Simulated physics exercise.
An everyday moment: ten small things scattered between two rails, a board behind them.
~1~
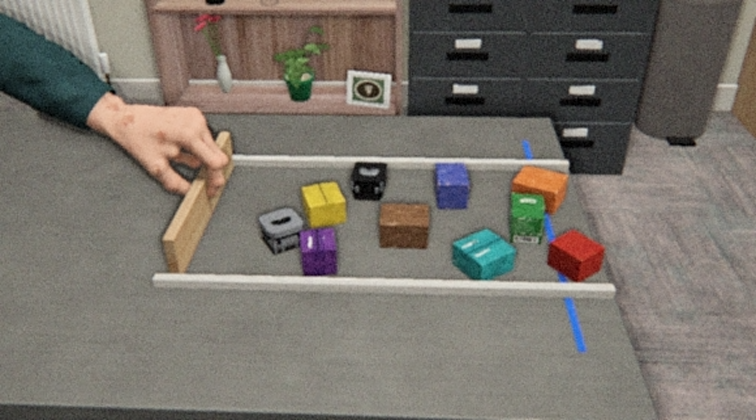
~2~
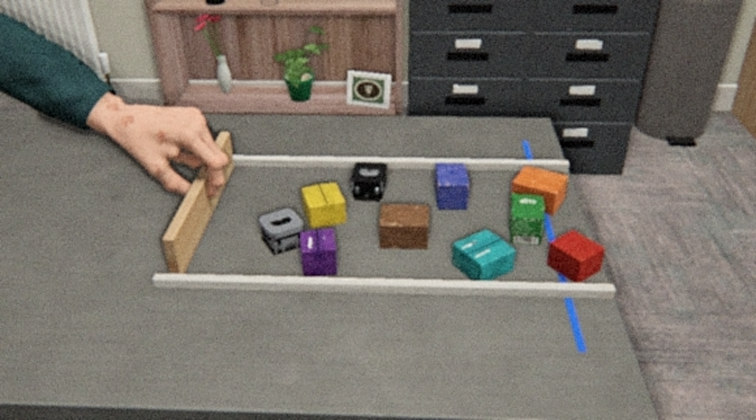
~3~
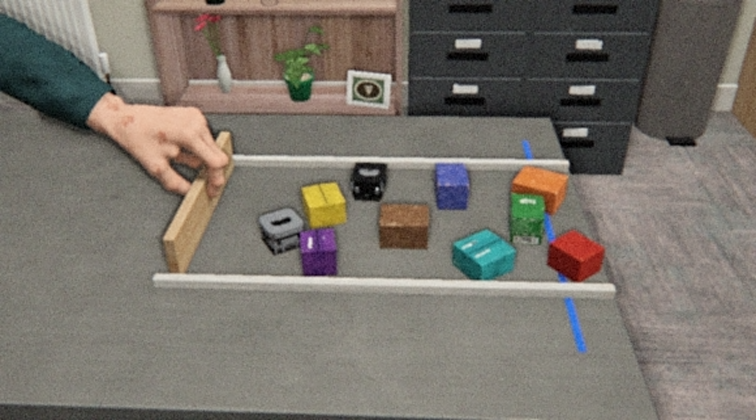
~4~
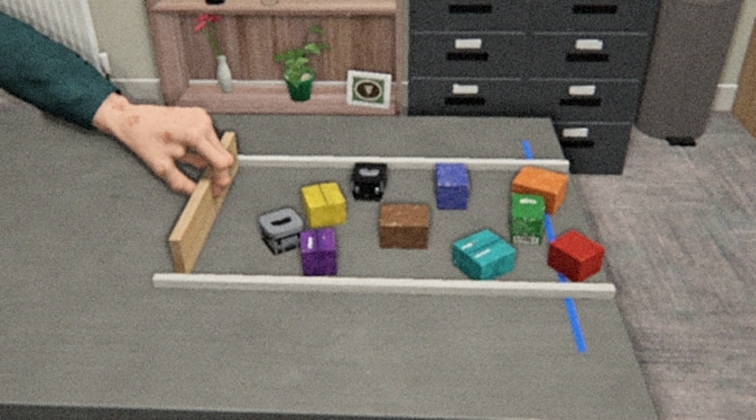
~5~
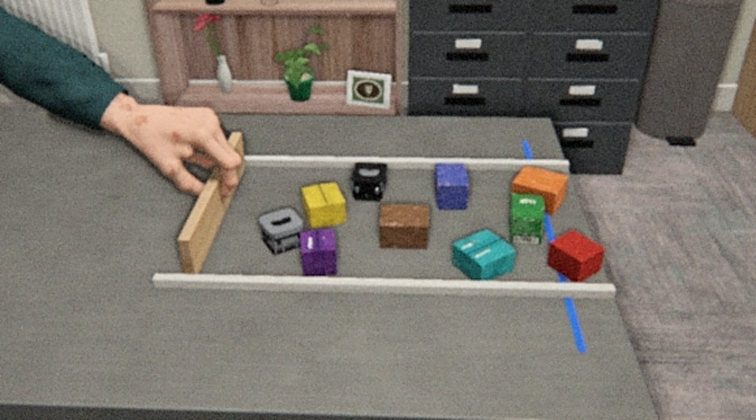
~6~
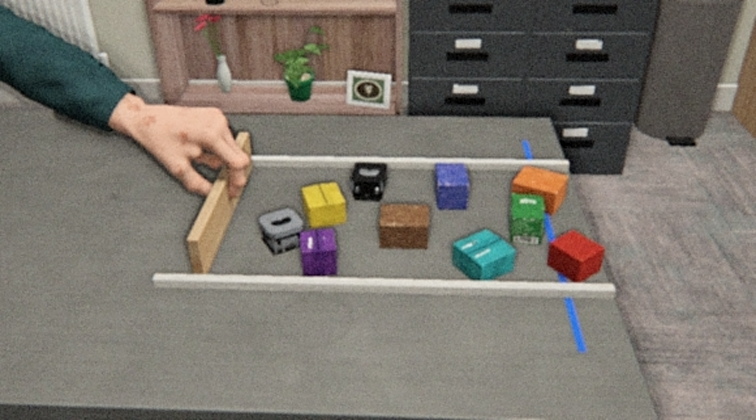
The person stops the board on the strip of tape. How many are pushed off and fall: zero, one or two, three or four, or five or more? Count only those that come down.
Outcome: The number that fall off is five or more.
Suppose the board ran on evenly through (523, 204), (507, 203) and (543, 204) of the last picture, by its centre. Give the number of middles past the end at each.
Past the end: 3, 3 and 6.
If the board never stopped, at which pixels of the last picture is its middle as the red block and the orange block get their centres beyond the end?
About (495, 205), and (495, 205) for the other.
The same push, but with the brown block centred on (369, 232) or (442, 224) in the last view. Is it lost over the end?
In turn it drops off; is lost.
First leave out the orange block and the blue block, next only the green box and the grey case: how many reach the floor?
First 4, then 4.
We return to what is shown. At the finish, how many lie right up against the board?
It touches 4.
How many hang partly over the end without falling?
It comes to 0.
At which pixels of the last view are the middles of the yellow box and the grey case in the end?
The yellow box at (566, 213), the grey case at (574, 242).
Soon after, none off yet; red block at rest near (575, 256); orange block at rest near (539, 190); green box at rest near (526, 219).
By the end, the number that fall off is five or more; fallen, brown block, blue block, turquoise box, green box, orange block and red block.
